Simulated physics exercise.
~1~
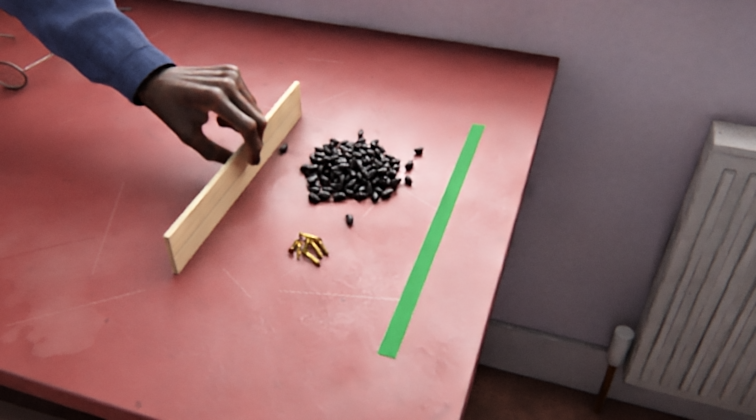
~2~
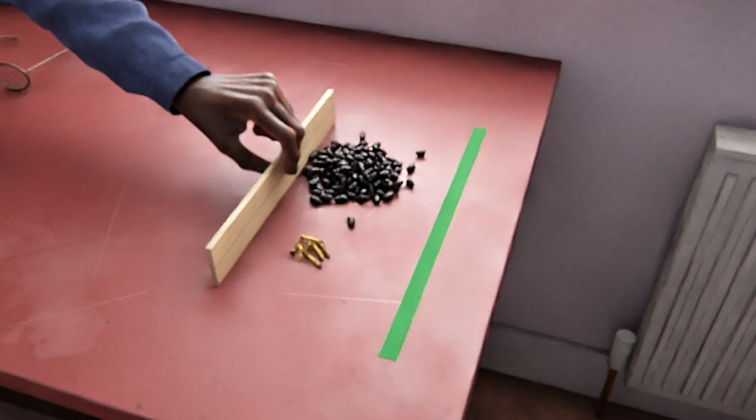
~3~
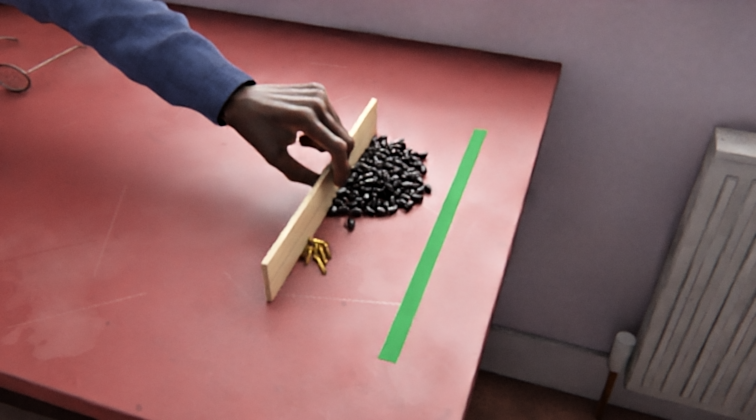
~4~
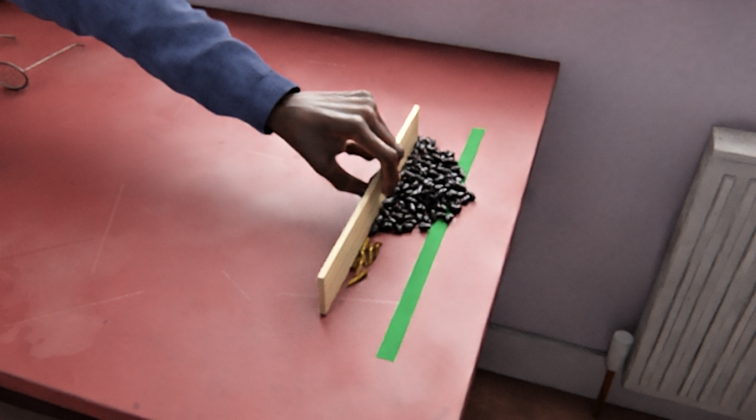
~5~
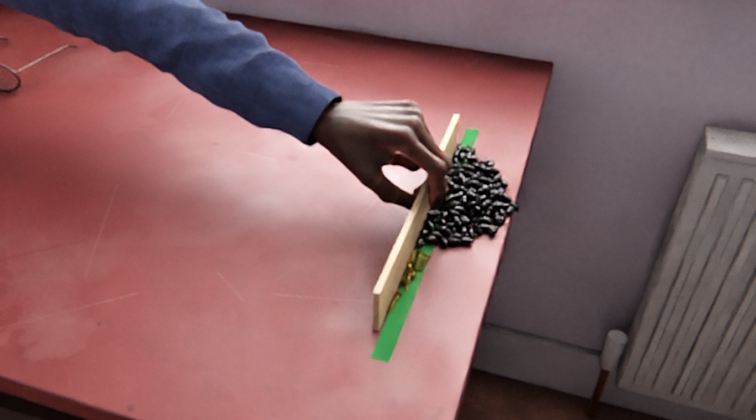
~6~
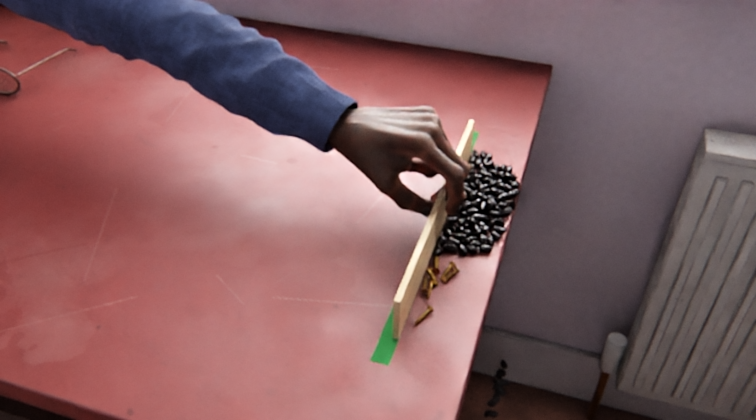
A hand slid a strip of wood rightward across a red table, pushing a heap of small black pieces and a few brass-coloured ones until it stopped at the green tape, where some black pieces dropped off the edge while the brass ones stayed on.
